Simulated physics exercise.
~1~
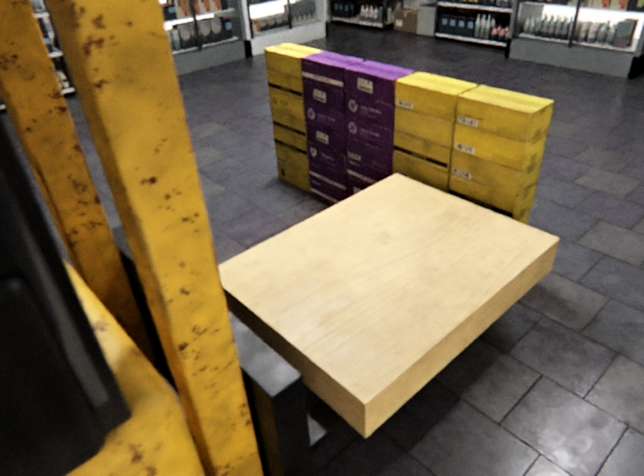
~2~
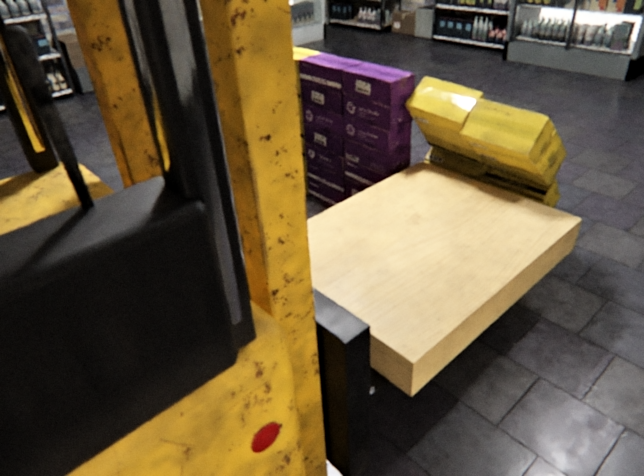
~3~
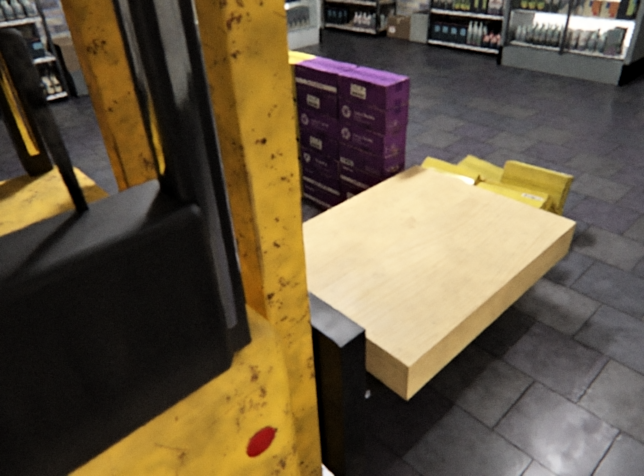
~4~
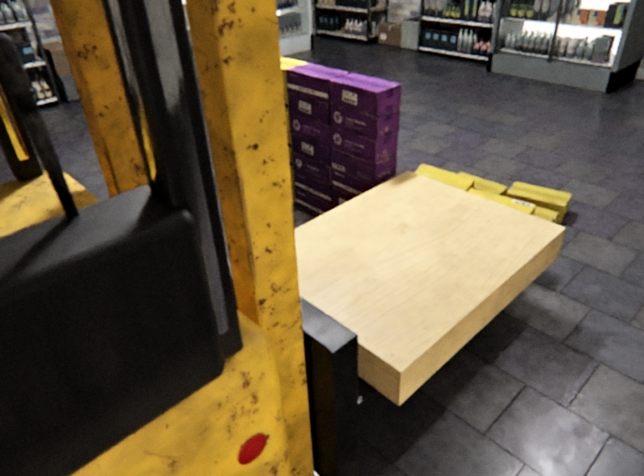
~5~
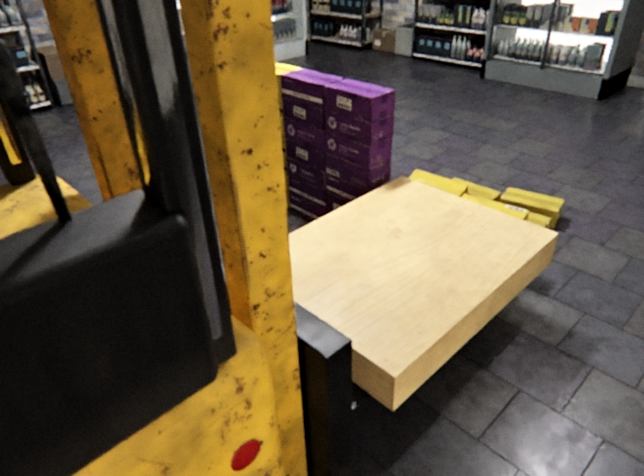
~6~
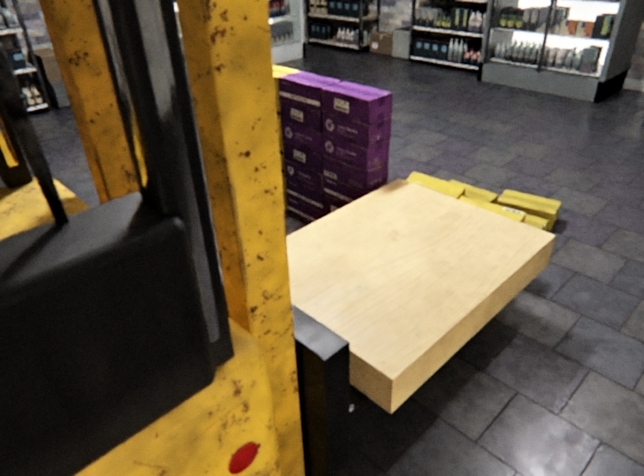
Forklift pushing a pale slab into a wall of boxes, toppling yellow ones at the right while the purple stacks stay standing.
